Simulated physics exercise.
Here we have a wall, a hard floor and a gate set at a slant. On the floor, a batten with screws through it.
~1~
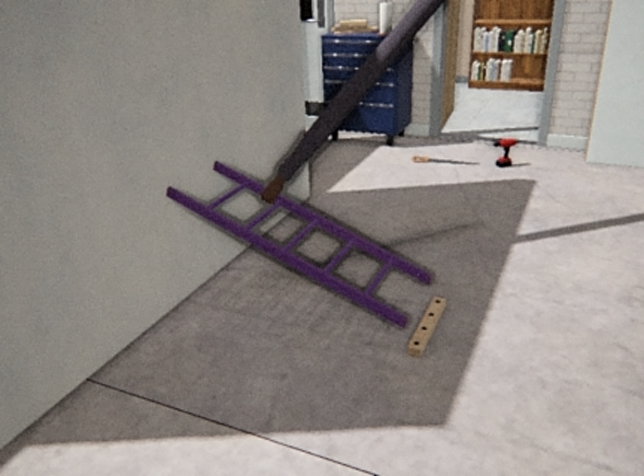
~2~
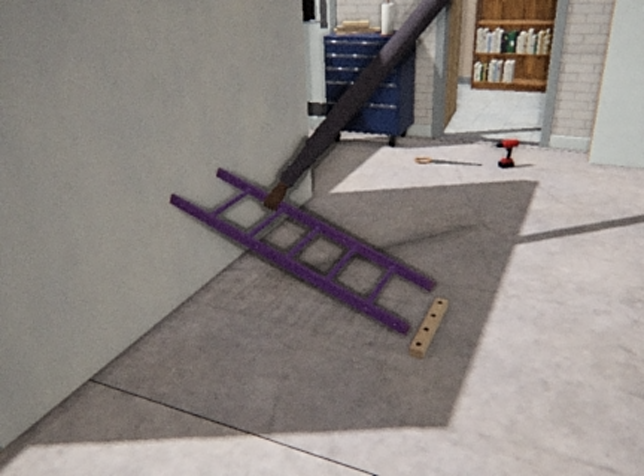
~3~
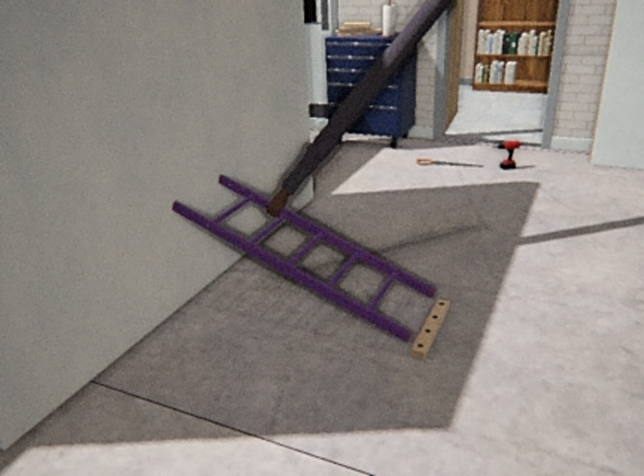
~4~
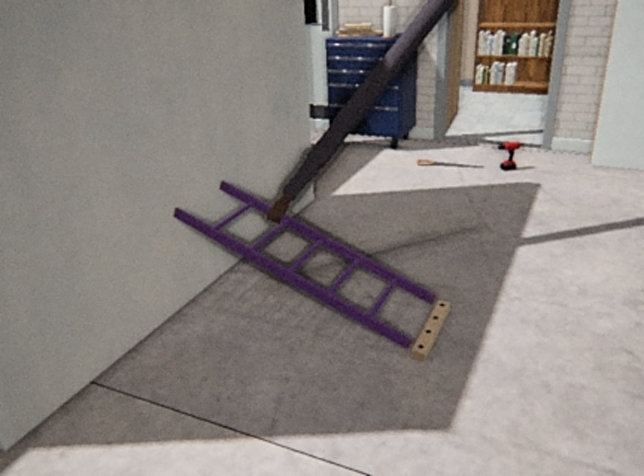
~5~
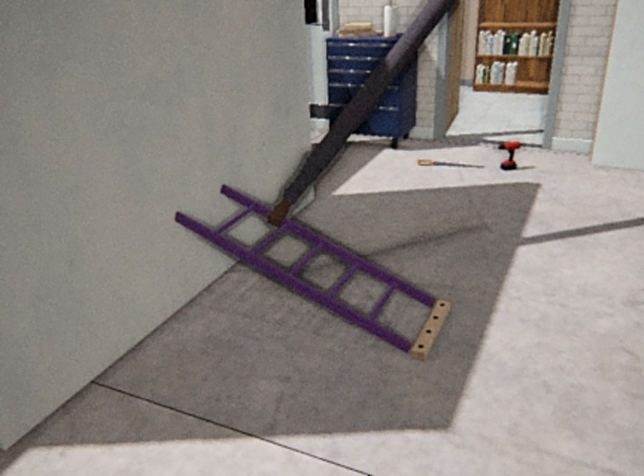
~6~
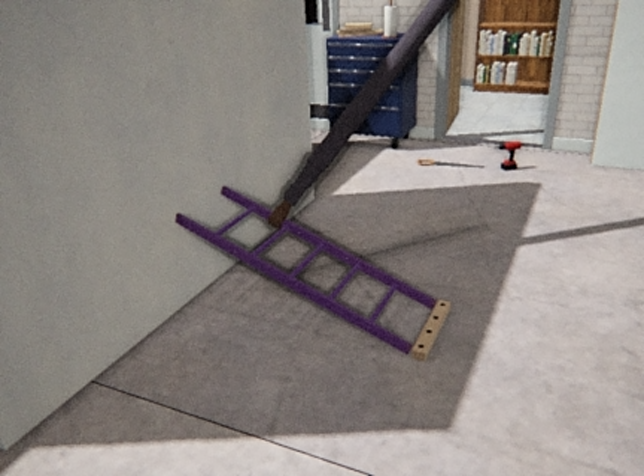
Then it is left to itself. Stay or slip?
As it turns out, the purple gate stays up.
Then, 0.10 s later than the last frame, purple gate moving near (307, 264).
Then, 0.66 s later than the last frame, purple gate at rest near (307, 263).
When it is over, the purple gate holds its place, near (307, 263).
